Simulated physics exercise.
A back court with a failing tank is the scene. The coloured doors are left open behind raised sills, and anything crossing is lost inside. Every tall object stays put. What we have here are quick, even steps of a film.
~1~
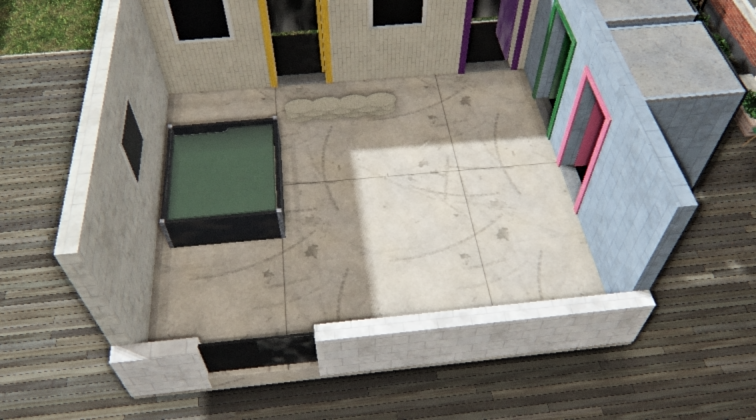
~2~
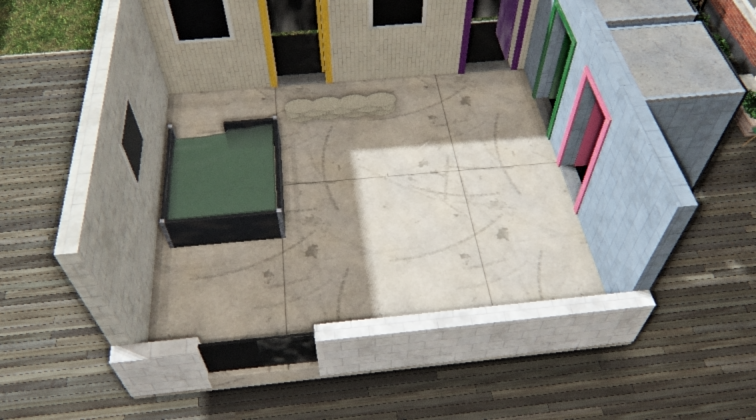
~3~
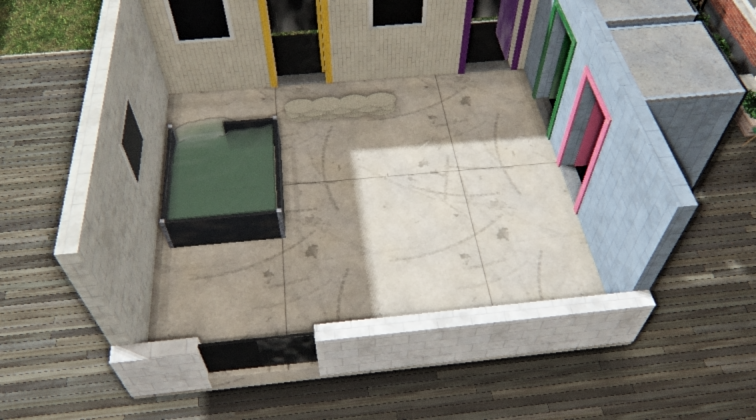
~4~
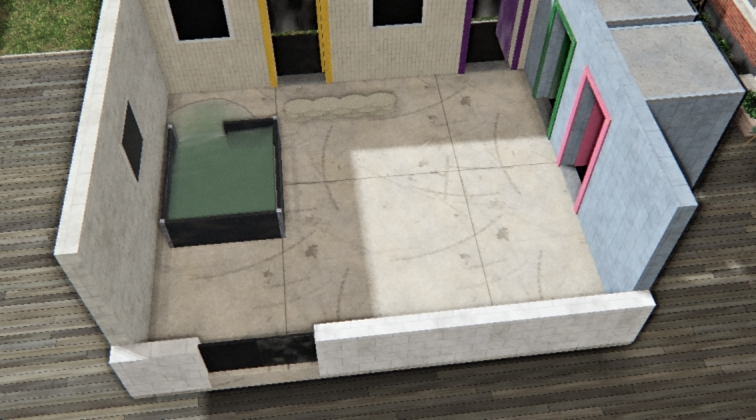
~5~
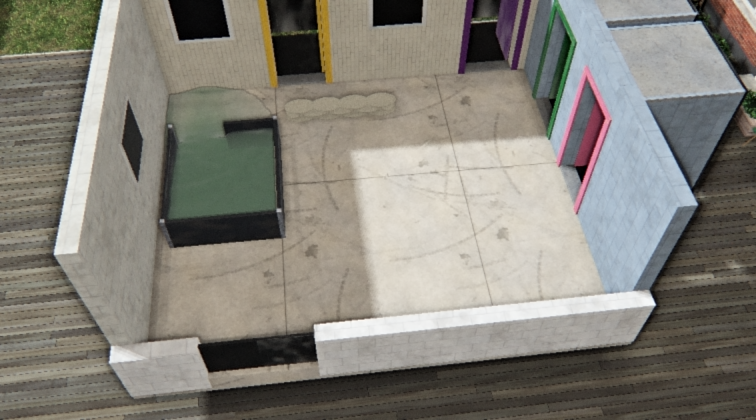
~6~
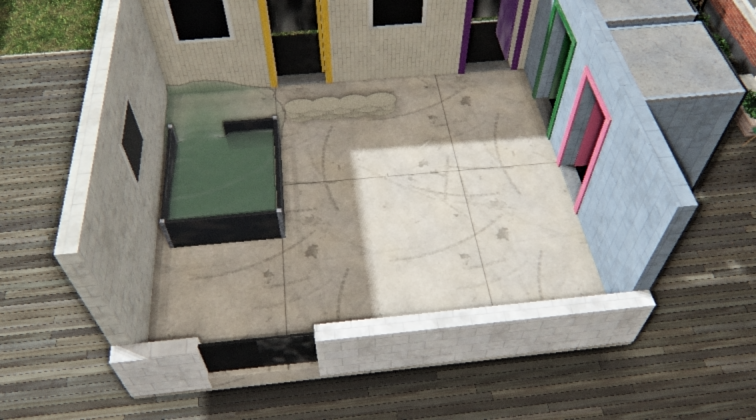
Water tank in a walled court breaking open at its far side, greenish water pouring out and spreading toward the back wall.
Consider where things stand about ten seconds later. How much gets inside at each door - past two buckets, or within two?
My prediction: Pink door: Not over the line on that one; green door: Over the line on that one; yellow door: Over the line on that one; purple door: Over the line on that one.
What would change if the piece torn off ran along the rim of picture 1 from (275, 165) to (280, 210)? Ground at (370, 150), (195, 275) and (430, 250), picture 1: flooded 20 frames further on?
Following the listed order, the three come out reached by the spill, not reached and reached by the spill.
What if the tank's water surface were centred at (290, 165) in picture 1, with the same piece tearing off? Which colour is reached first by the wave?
That would be the yellow door.
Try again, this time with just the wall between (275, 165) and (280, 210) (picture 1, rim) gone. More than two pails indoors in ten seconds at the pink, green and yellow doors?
Result: Pink door tops it, green door tops it, yellow door misses it.
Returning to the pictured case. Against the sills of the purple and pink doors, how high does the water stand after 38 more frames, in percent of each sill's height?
I'd say around 240 and 90 in a hundred.
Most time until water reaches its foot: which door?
Result: The one in pink.
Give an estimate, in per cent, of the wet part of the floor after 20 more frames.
Close to 30 in a hundred, I think.
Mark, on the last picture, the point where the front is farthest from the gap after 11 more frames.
Pixel estimate: (413, 78).
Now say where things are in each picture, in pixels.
The first frame shows the water tank at (223, 171) is whole and still.
In the second frame, water pours out on the water tank's far side and has run to a hidden place.
In the third frame, water pours out on the water tank's far side and has run to (226, 121).
In the fourth frame, the front is at (223, 103), out from the gap on the water tank's far side.
In the fifth frame, the front is at (176, 95), out from the gap on the water tank's far side.
In the sixth frame, water pours out on the water tank's far side and has run to (262, 88).
A moment on, water covers 10 % of the floor; the pink door not reached, the green door not reached, the yellow door wet at the sill, nothing in, the purple door not reached.
Next, water covers 15 % of the floor; the pink door not reached, the green door not reached, the yellow door under two buckets in, the purple door not reached.
Then, water covers 30 % of the floor; the pink door not reached, the green door wet at the sill, nothing in, the yellow door over two buckets in, the purple door wet at the sill, nothing in.
Later, water covers 50 % of the floor; the pink door wet at the sill, nothing in, the green door over two buckets in, the yellow door over two buckets in, the purple door over two buckets in.
In the end, water covers 70 % of the floor; the pink door wet at the sill, nothing in, the green door far over two buckets in, the yellow door over two buckets in, the purple door over two buckets in.
